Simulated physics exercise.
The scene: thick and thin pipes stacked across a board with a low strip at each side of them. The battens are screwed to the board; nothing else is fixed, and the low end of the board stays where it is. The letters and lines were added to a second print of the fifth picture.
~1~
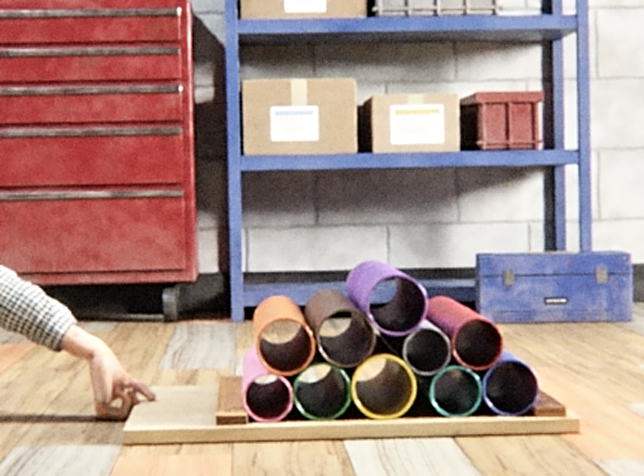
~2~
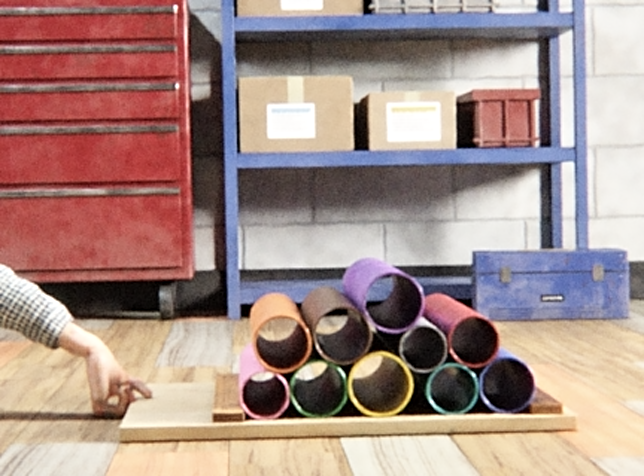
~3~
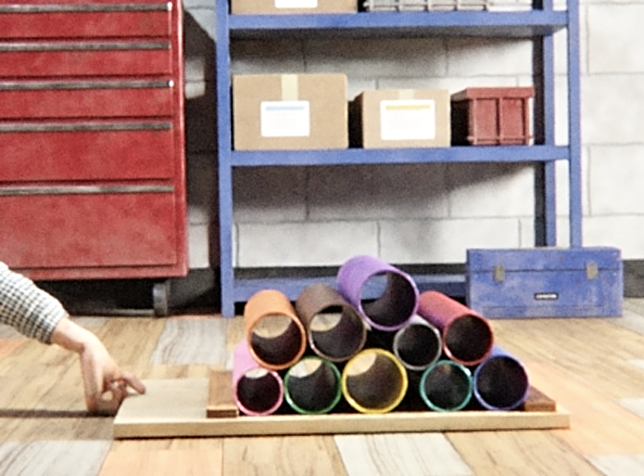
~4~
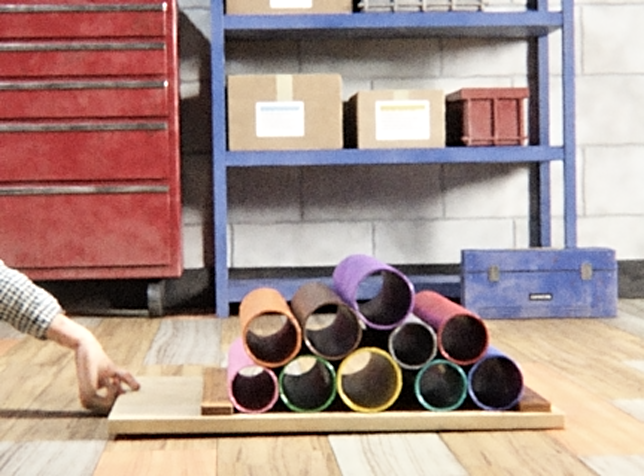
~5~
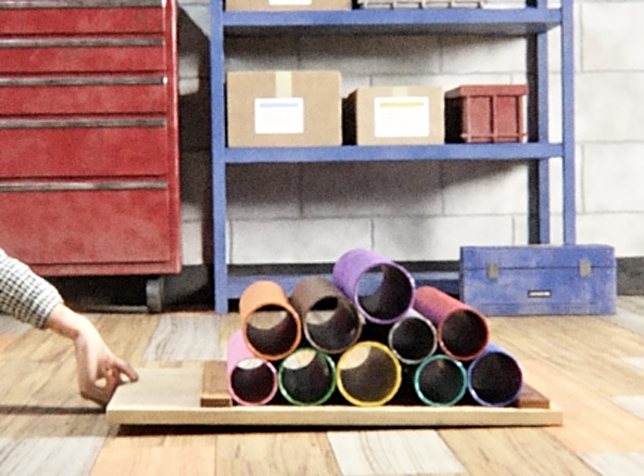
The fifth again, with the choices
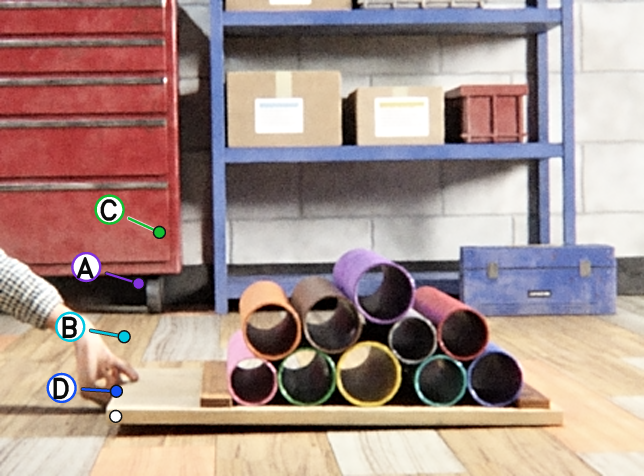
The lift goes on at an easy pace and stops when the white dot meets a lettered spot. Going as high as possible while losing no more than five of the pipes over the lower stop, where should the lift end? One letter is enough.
Raise it to A.
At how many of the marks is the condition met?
Three of them.
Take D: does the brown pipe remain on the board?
The brown pipe: Yes.
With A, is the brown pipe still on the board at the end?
The brown pipe: Yes.
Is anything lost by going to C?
Yes, at C.
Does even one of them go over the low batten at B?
No, at B.
On the marked copy, A at (139, 284); B at (124, 337); C at (160, 232); D at (117, 391); the white dot at (116, 416).
Taking A. A third of the way, board at 18°.
Two thirds of the way, board at 19°.
When it is over, board at 19°, three over the low batten (red, grey, purple).
As for the rest, B none over the low batten; C nine over the low batten; D none over the low batten.
